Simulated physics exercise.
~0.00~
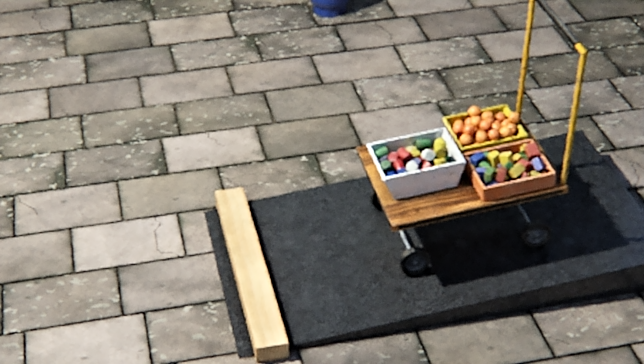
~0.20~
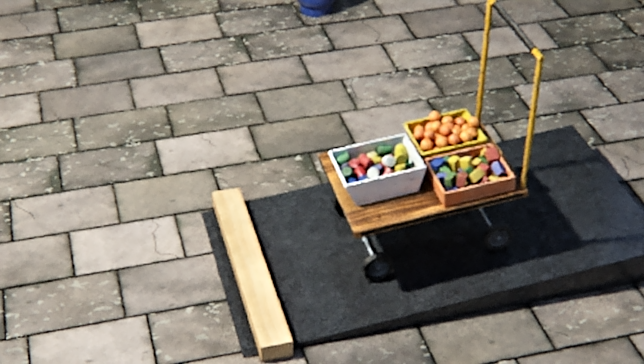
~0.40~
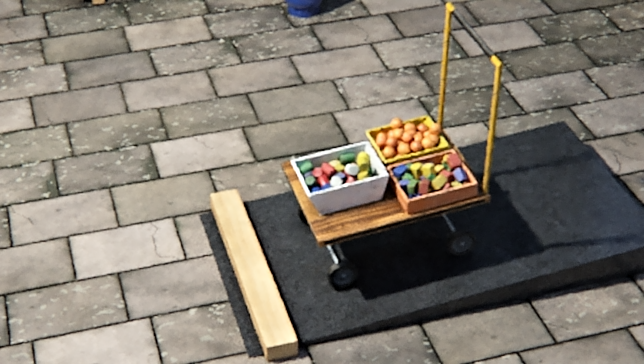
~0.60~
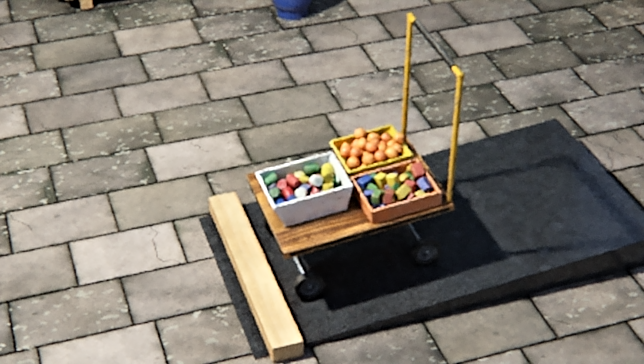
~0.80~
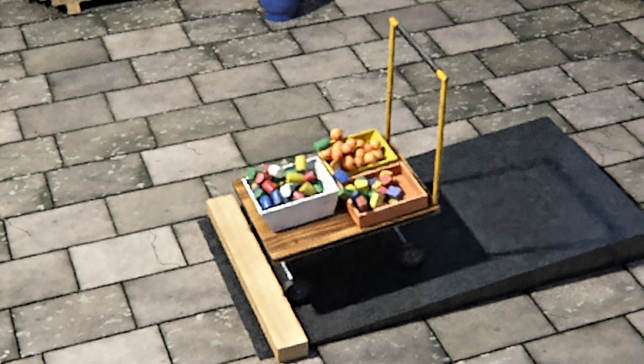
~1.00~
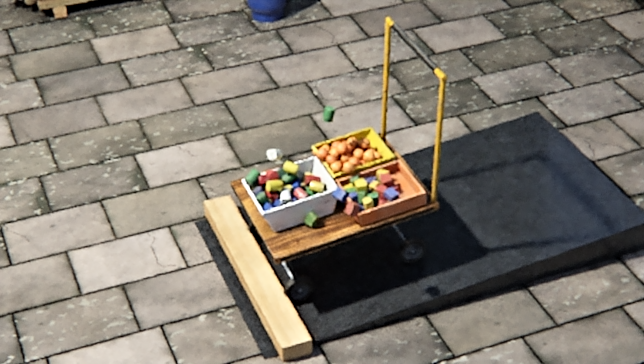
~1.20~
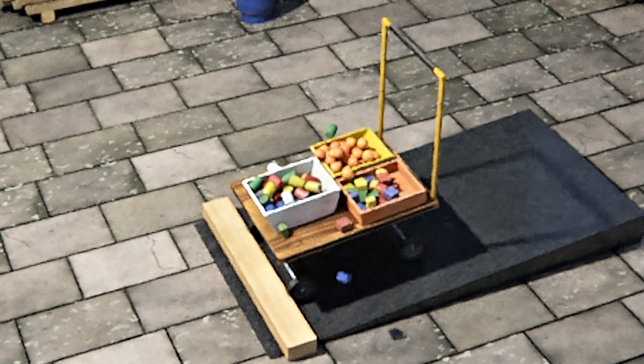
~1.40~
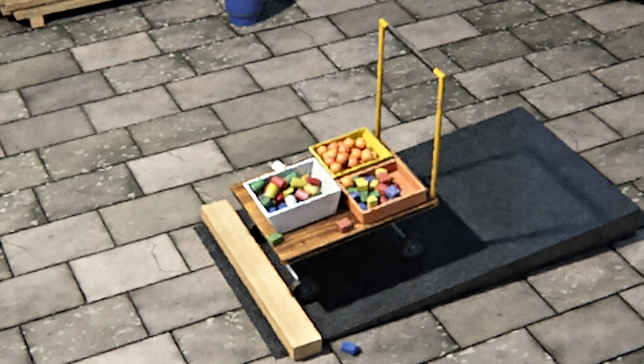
A paved area of grey stone slabs is seen from above at an angle, with a dark ramp lying across it and a pale wooden beam at its lower left end. On the ramp stands a wooden trolley with a yellow handle, carrying a white crate at the left, an orange crate at the right and a yellow crate behind, all filled with small colourful pieces. The trolley rolls left down the ramp and stops at the beam. The pieces jolt, and a few hop out. One blue piece drops to the ground in front, while most stay in the crates.
